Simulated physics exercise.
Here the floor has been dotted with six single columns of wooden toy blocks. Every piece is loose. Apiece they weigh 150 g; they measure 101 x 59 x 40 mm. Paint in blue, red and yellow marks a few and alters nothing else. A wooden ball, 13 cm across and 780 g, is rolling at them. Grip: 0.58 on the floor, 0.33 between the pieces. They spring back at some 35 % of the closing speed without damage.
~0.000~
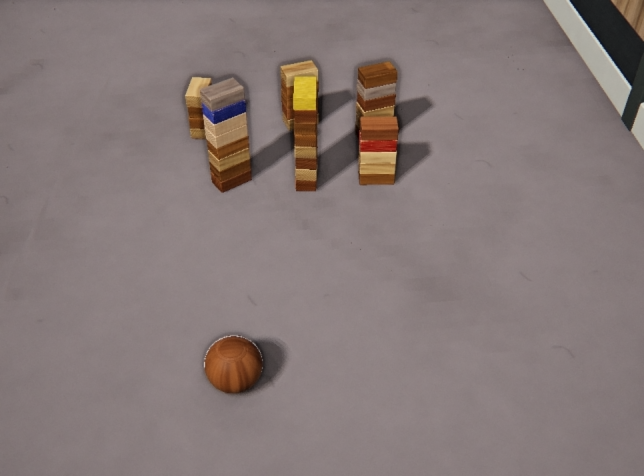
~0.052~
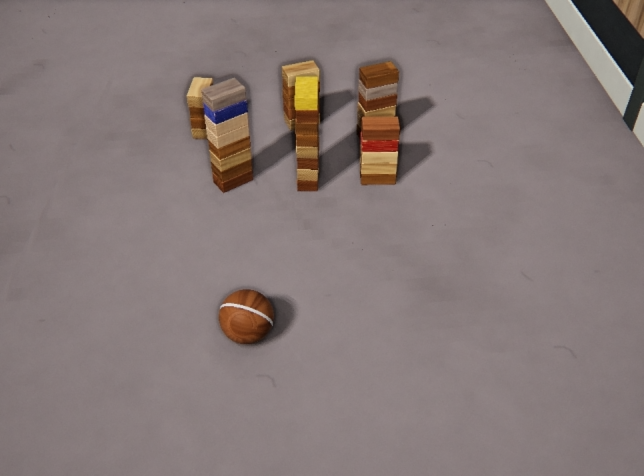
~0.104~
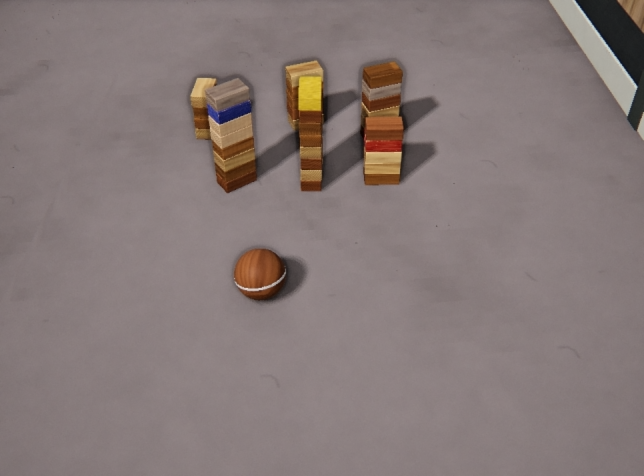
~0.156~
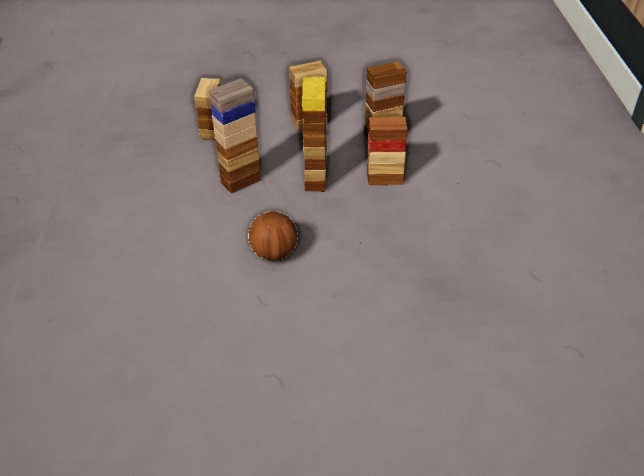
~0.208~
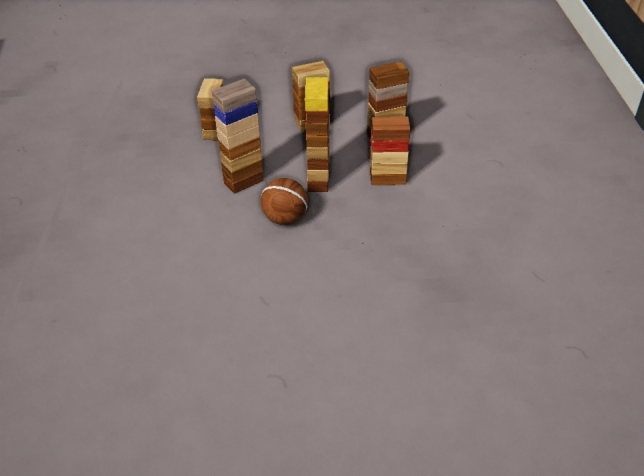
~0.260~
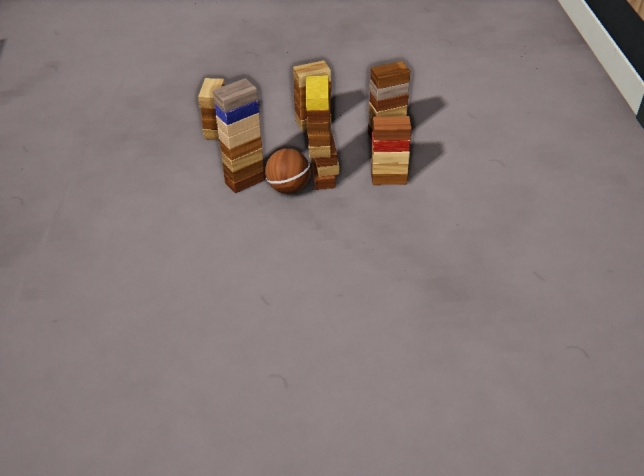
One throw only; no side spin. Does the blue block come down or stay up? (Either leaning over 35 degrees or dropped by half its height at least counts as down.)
Not down.
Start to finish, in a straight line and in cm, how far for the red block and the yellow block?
Well, the red finishes 0 cm from where it began, while the yellow finishes 34 cm from its start.
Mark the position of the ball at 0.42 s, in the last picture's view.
Near (277, 107).
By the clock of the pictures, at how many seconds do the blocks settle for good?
Close to 1.0 seconds, I'd say.
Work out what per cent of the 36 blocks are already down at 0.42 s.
15 per cent.
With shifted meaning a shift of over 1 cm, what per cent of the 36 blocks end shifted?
Fraction: 30 %.
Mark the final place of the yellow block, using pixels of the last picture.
In the final picture its centre lies roughly at (261, 199).
By 0.32 s, ball still moving; none of the 36 blocks down, 8 disturbed; blue block unmoved; yellow block tilted 12°.
By 0.42 s, ball still moving; 6 of the 36 blocks down; blue block unmoved; yellow block tilted 38°, 48 mm lower.
By 0.50 s, ball still moving; 7 of the 36 blocks down; blue block unmoved; yellow block tilted 61°, 14 cm lower.
By 0.68 s, ball still moving; 7 of the 36 blocks down; blue block unmoved; yellow block tilted 50°, 26 cm lower.
When it is over (1.4 s), ball rolling away; 7 of the 36 blocks down; blue block unmoved; yellow block 28 cm lower; red block unmoved. In pixels of the last frame, middles, blue block near (237, 108), yellow block near (261, 199).
